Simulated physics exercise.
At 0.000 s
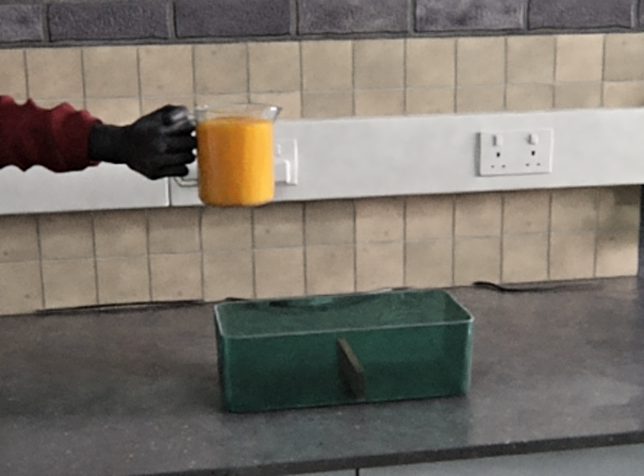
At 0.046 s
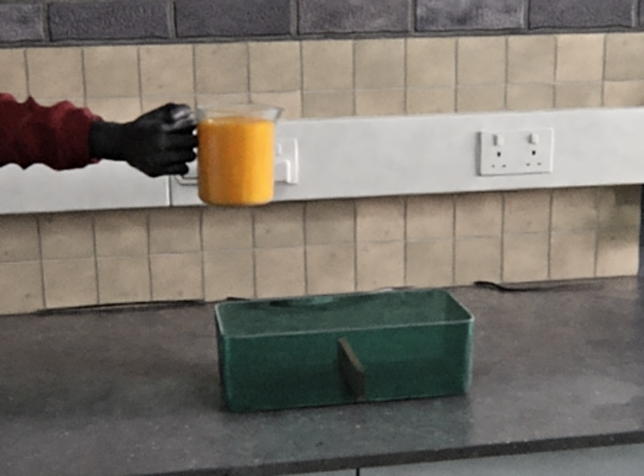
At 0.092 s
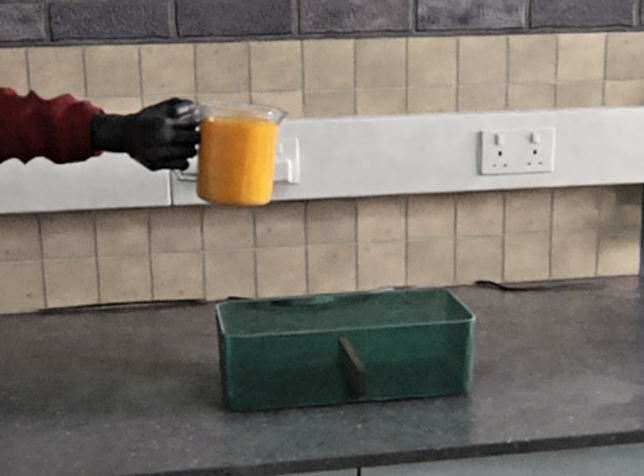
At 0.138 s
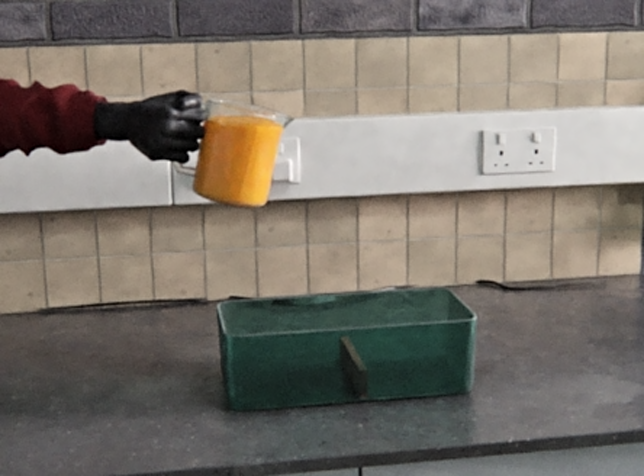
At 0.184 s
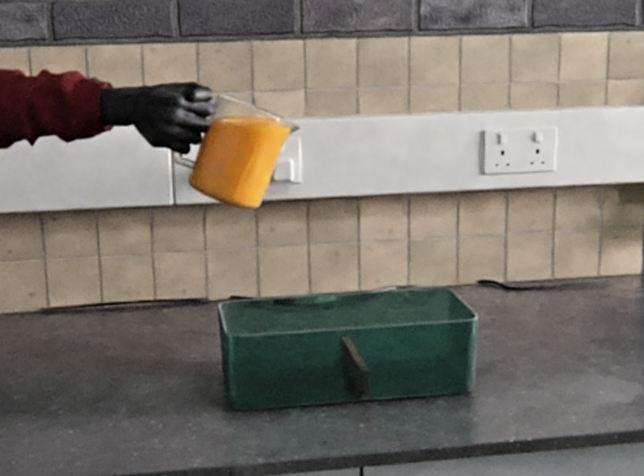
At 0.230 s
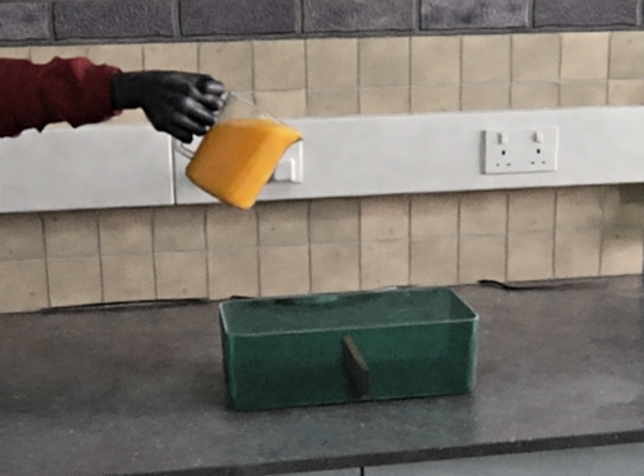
In this clip, a black-gloved hand holds a clear pitcher of orange juice above and to the left of a green oblong basin on a dark worktop, then smoothly tilts the pitcher to the right, bringing the juice toward its spout.
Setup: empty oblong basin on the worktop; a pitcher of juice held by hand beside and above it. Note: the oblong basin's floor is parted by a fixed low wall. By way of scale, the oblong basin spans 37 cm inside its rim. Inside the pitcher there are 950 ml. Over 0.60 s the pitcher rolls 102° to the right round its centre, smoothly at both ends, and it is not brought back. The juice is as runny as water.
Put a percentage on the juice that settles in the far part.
Roughly 71 per cent ends up there.
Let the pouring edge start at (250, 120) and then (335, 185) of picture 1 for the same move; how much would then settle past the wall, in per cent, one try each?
Respectively 5 and 90 %.
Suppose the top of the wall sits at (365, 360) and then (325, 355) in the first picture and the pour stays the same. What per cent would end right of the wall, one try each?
35 then 90 %.
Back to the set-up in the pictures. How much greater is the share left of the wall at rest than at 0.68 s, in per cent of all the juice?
Around 16 per cent.
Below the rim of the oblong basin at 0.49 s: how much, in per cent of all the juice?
Around 4 percent.
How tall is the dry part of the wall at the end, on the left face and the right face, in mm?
About 36 mm left, about 18 mm right.
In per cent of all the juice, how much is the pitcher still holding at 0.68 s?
22 %.
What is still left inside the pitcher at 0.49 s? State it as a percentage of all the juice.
About 62 percent.
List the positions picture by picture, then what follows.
In the first picture, tilt 0°; pouring edge (283, 108); surface from (196, 123) to (272, 120); the oblong basin's rim runs from (218, 321) to (459, 305); the wall's top is at (350, 355).
In the second picture, tilt 1°; pouring edge (284, 109); surface from (198, 122) to (273, 121).
In the third picture, tilt 6°; pouring edge (289, 112); surface from (202, 119) to (276, 121).
In the fourth picture, tilt 13°; pouring edge (294, 118); surface from (205, 121) to (281, 122).
In the fifth picture, tilt 22°; pouring edge (300, 127); surface from (204, 140) to (290, 125).
In the sixth picture, tilt 33°; pouring edge (304, 139); surface from (201, 143) to (300, 132).
By 0.49 s the tilt is 94° and 62 per cent is still to pour, 0 is left of the wall and 3 right of it.
By 0.68 s the tilt is 102° and 22 per cent is still to pour, 9 is left of the wall and 36 right of it.
By 0.88 s the tilt is 102° and 6 per cent is still to pour, 13 is left of the wall and 68 right of it.
By 1.10 s the tilt is 102° and 1 per cent is still to pour, 23 is left of the wall and 71 right of it.
At rest 26 per cent lies left of the wall, 71 right of it and 3 outside.
